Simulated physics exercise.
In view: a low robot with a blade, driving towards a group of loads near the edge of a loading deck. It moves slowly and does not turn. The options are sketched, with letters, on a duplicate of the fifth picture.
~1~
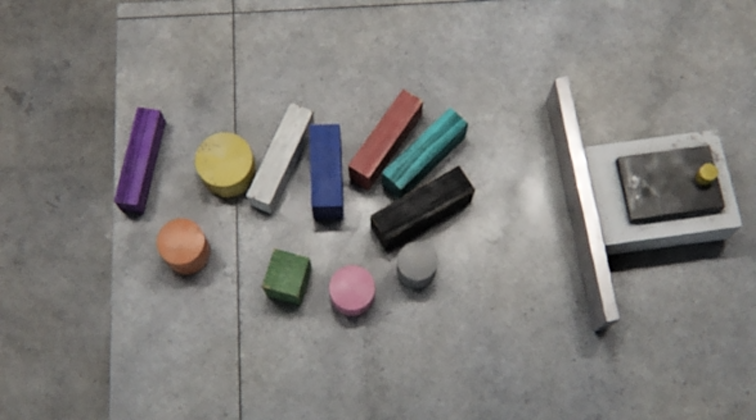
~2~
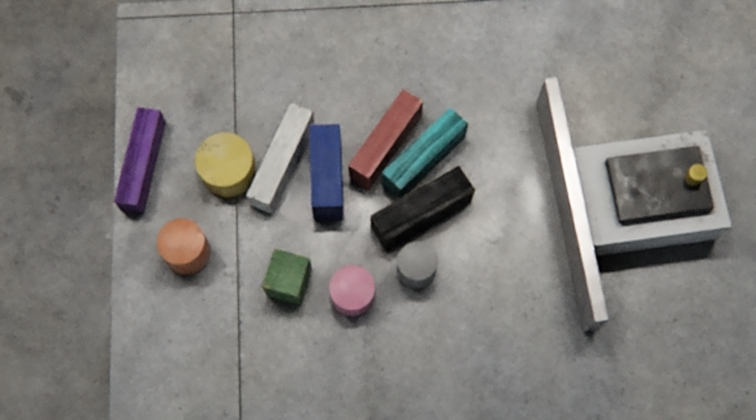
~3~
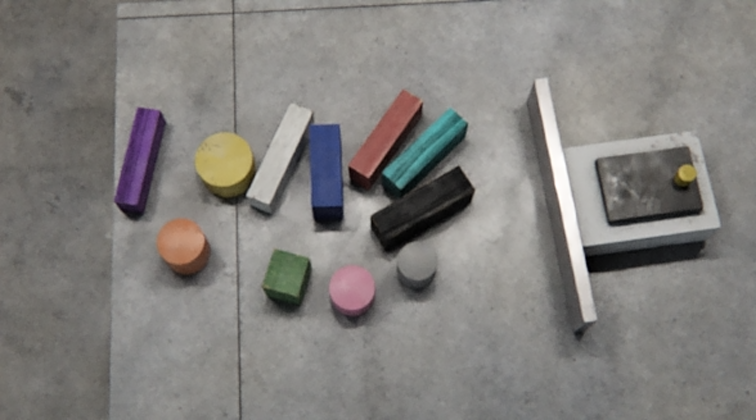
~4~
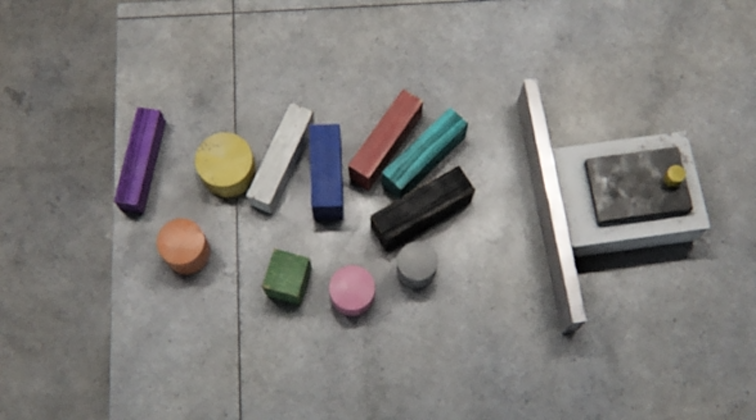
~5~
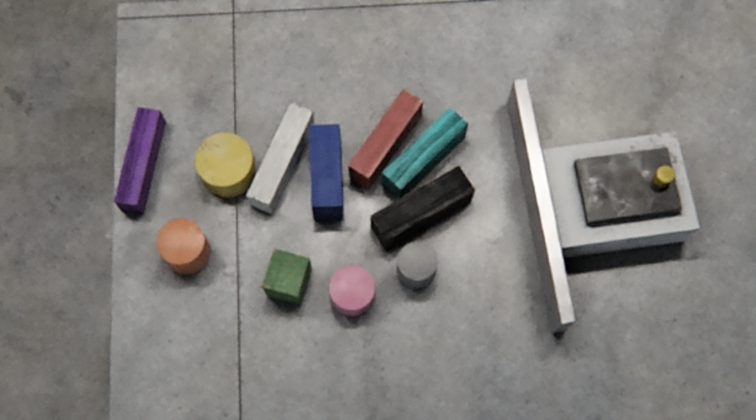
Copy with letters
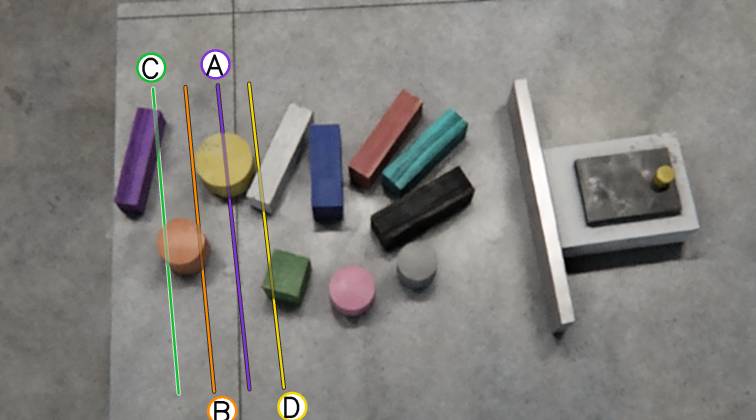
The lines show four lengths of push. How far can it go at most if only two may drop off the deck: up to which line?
A.
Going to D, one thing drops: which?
The purple stick goes over.
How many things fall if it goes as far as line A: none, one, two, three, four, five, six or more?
By then, two.
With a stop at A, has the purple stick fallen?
Yes.
On the marked copy, A at (233, 231); B at (199, 233); C at (165, 235); D at (266, 229).
With A. Early on, robot (509, 192); pink canister (348, 300); red bar (369, 134).
Further on, robot (397, 198); purple stick (122, 158); yellow canister (161, 151).
At the end, robot (310, 203); yellow canister over the edge; purple stick over the edge; two fallen.
As for the rest, B drops five; C drops six; D is within the limit but short.
